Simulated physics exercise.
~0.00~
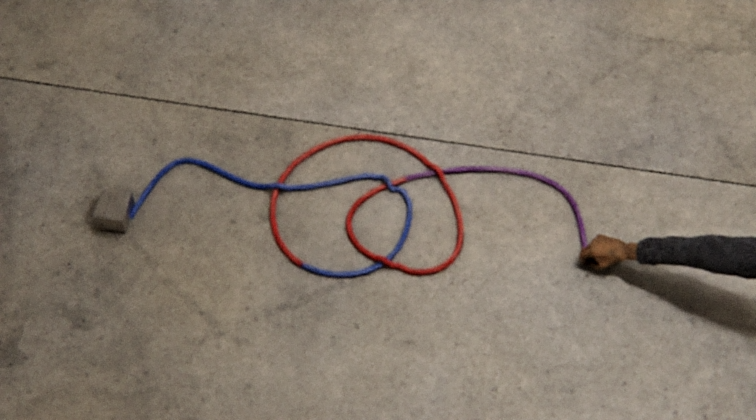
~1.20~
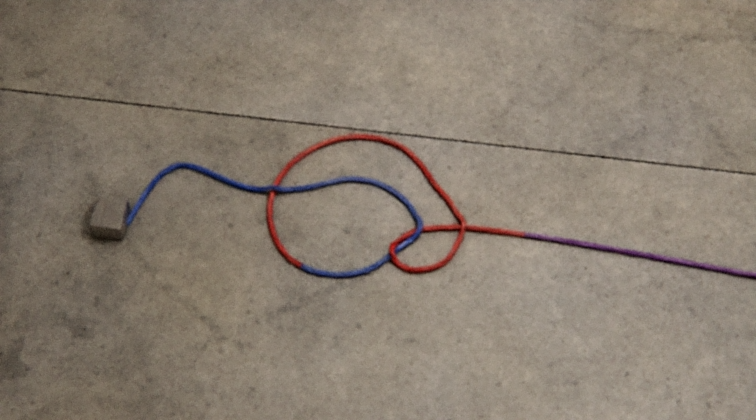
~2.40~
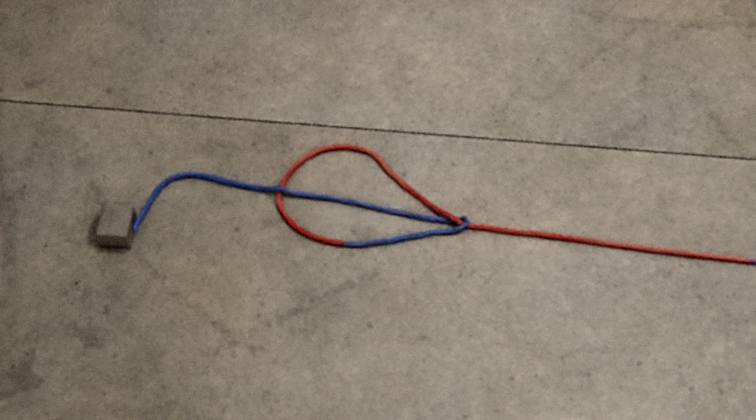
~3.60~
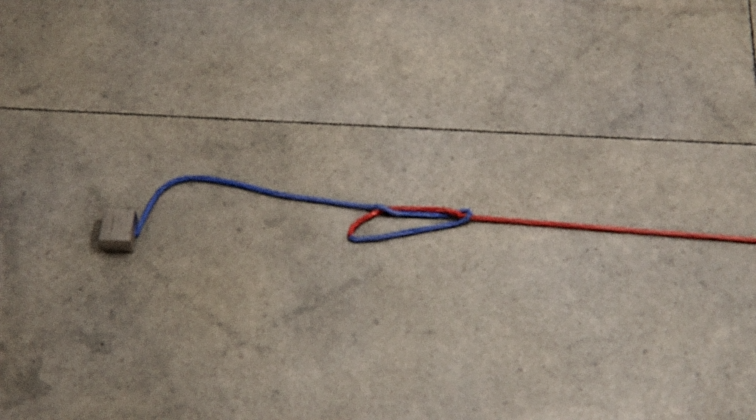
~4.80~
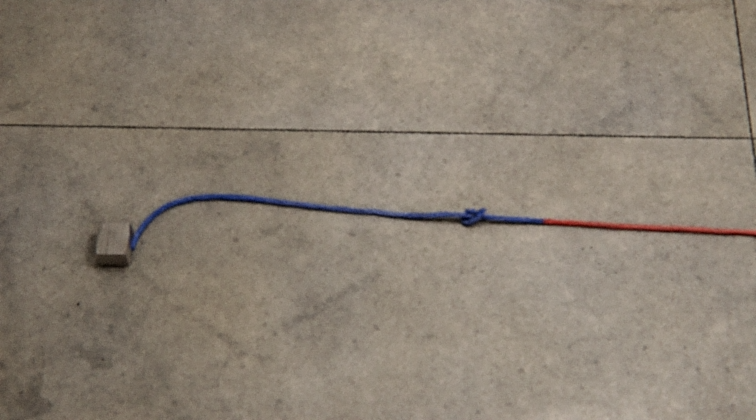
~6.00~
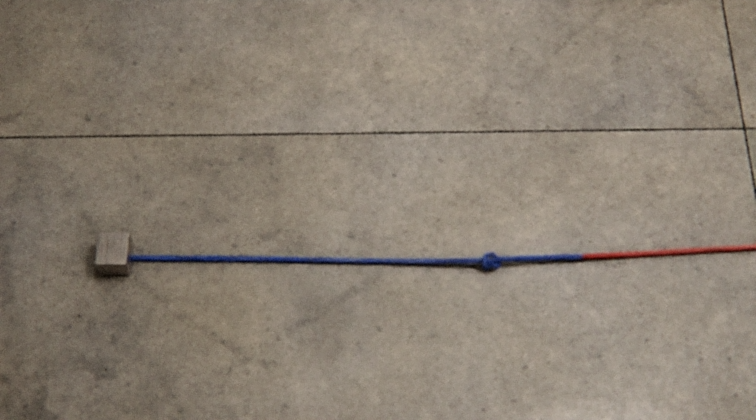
Looped blue, red and purple rope fixed to a block on the left being pulled right by a hand, tightening into a small knot.
